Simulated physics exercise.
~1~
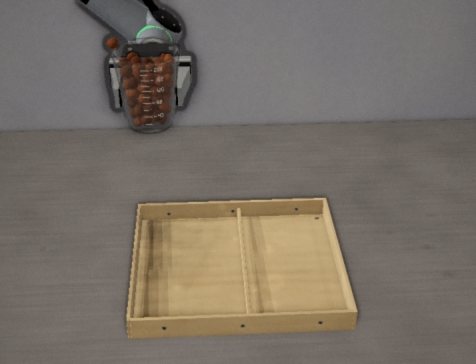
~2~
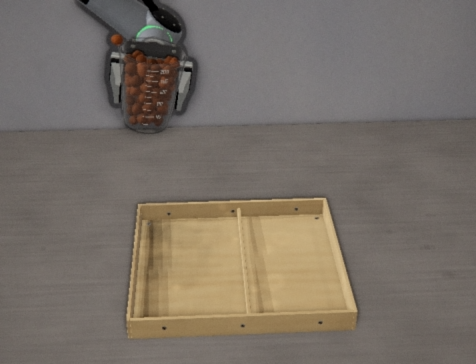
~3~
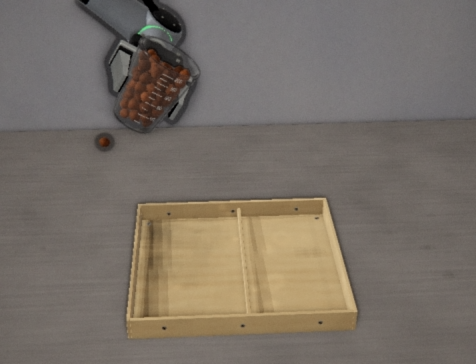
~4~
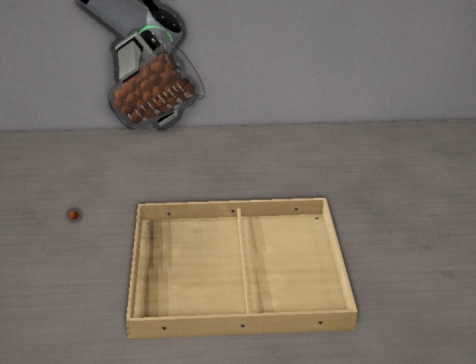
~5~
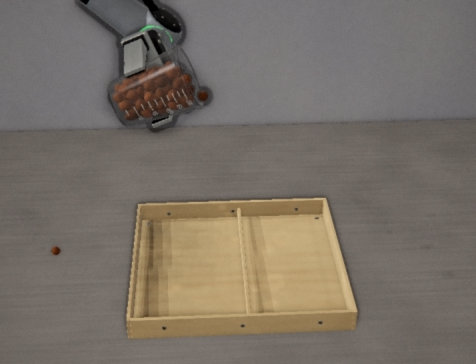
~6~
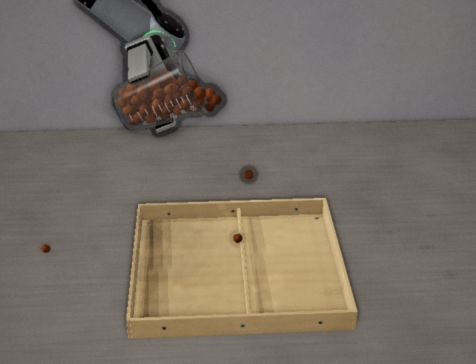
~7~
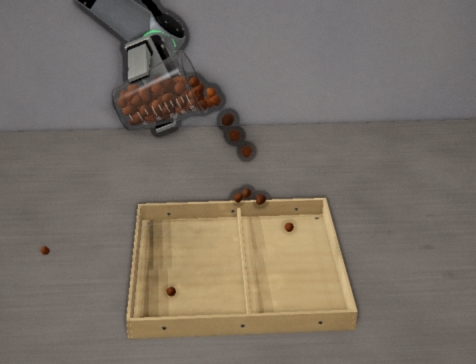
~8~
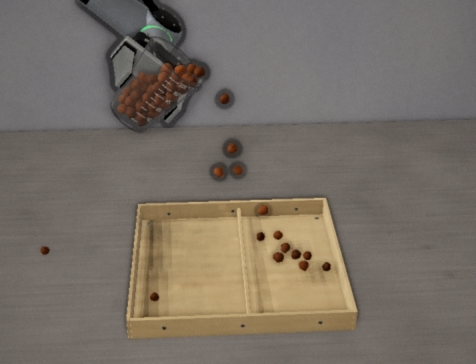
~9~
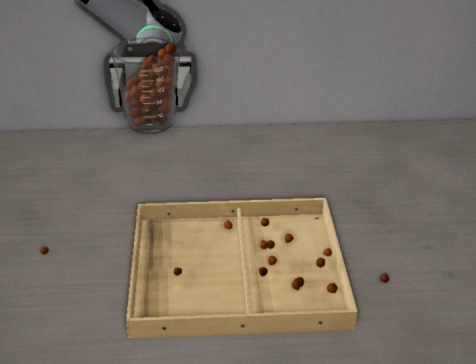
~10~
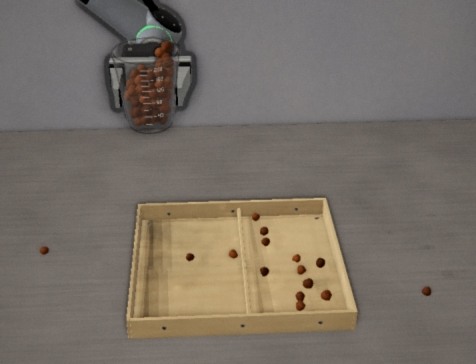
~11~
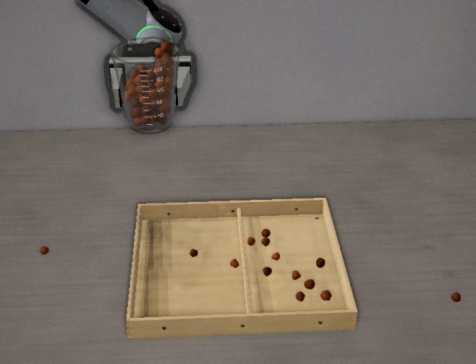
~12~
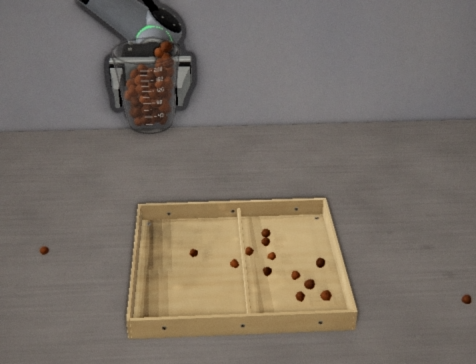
A robot gripper tips a cup, spilling some hazelnuts into a divided wooden tray, then straightens it.
